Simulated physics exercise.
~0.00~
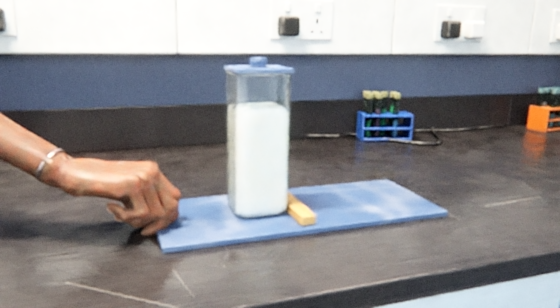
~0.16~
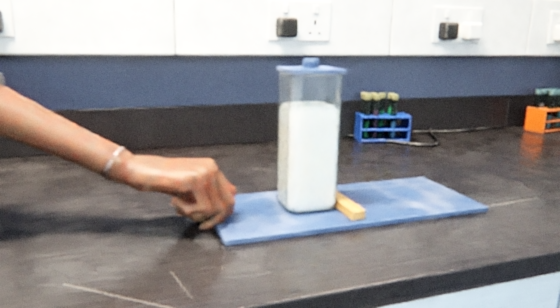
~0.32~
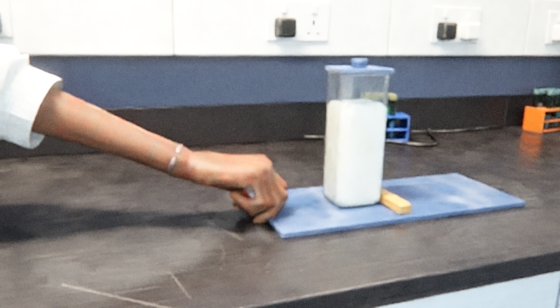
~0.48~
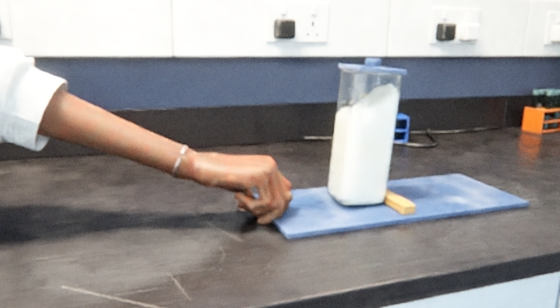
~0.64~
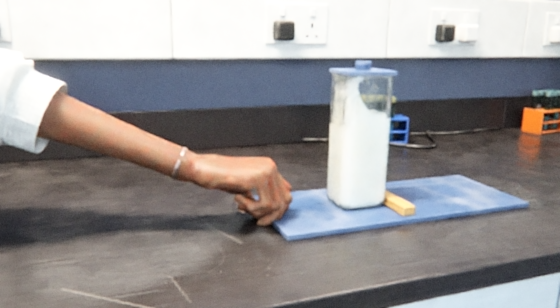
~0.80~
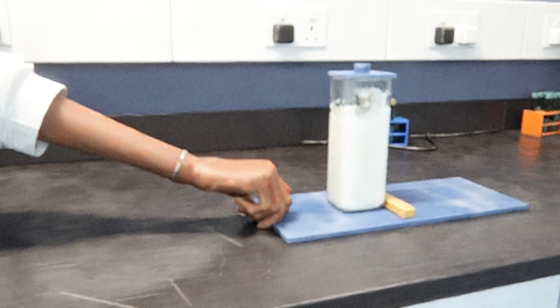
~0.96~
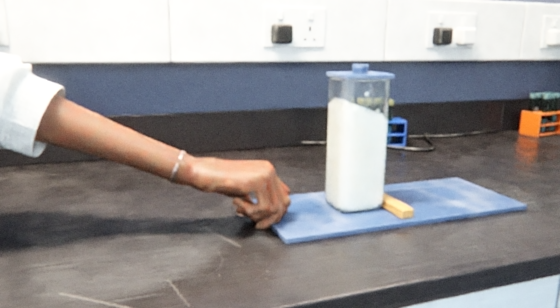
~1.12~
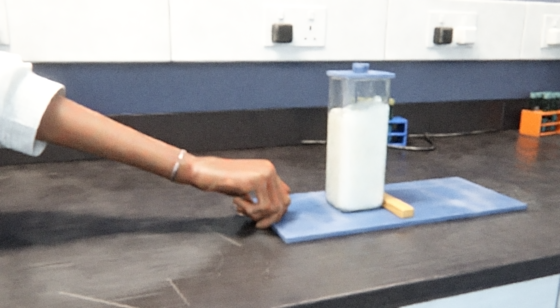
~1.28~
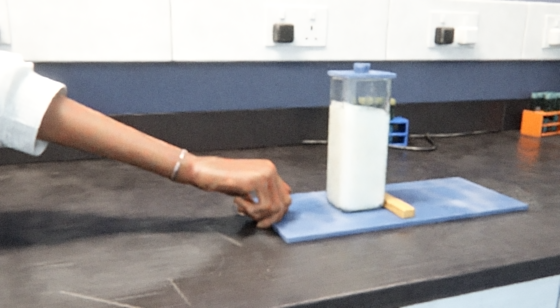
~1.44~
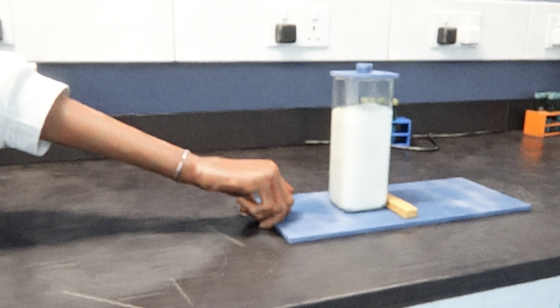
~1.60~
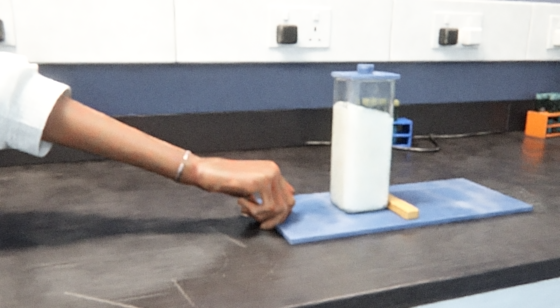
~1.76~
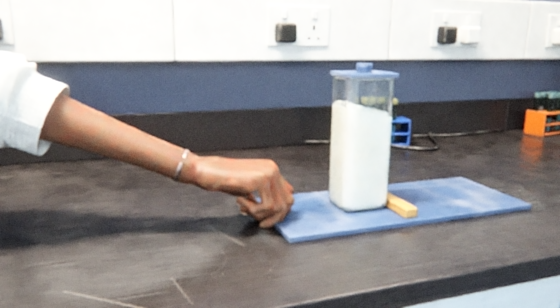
In this clip, a hand slides a blue board to the right across a dark countertop, carrying a clear, lidded container of white liquid beside a small wooden strip. As the board stops, the container tips slightly right, then rocks back and remains upright while the liquid sloshes and settles.
